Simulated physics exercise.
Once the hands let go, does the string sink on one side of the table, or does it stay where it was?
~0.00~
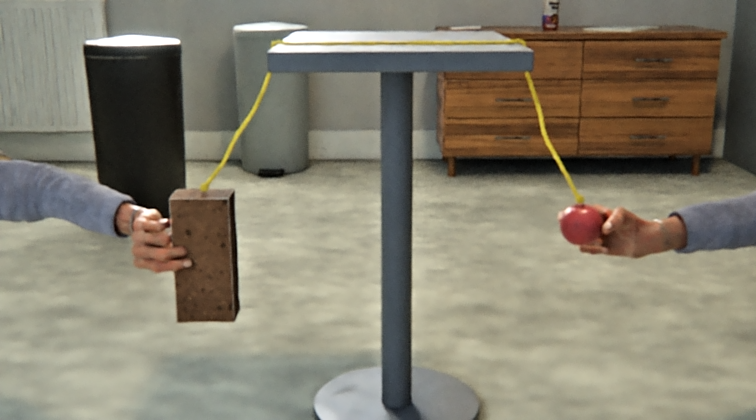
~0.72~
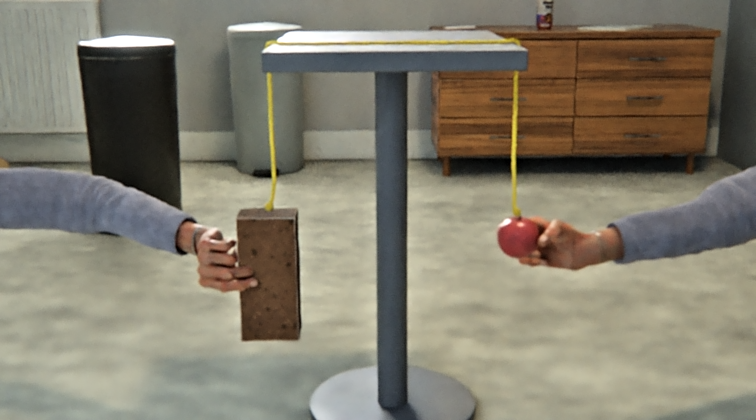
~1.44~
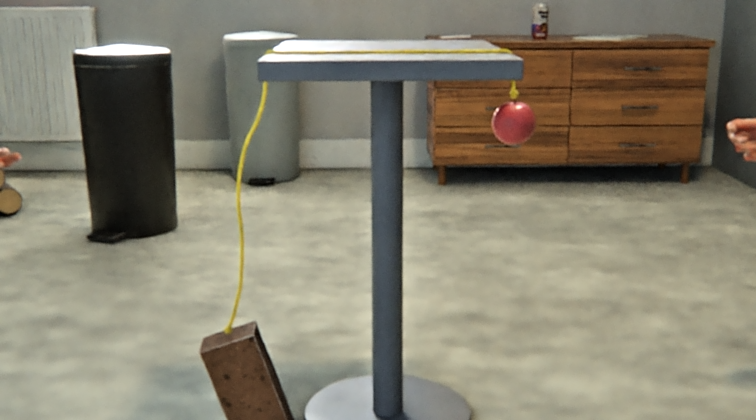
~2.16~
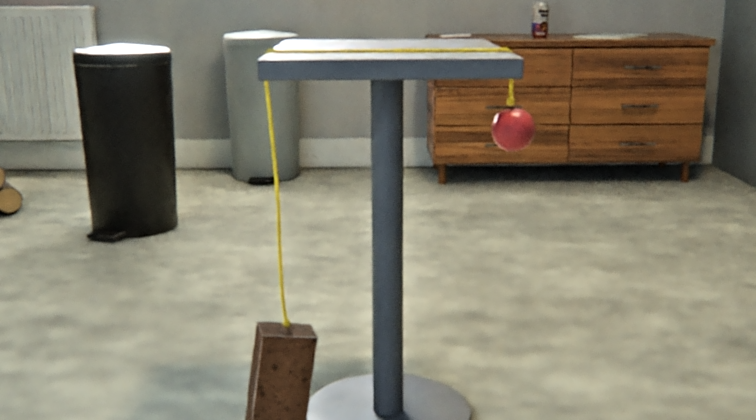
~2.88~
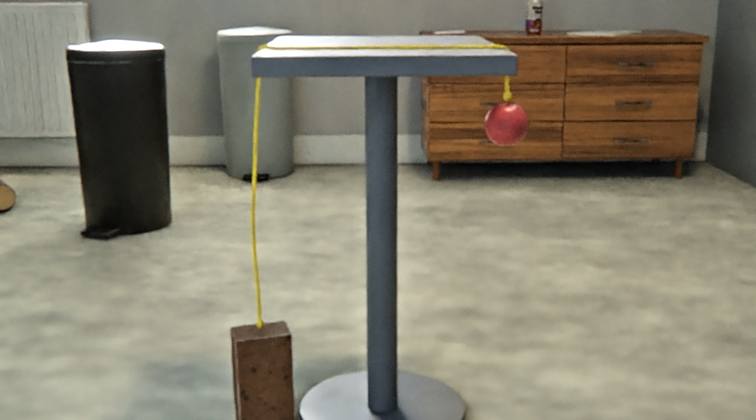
The string sinks on the left side, with the brick ending up on the floor and the apple hanging higher on the right, just below the tabletop.
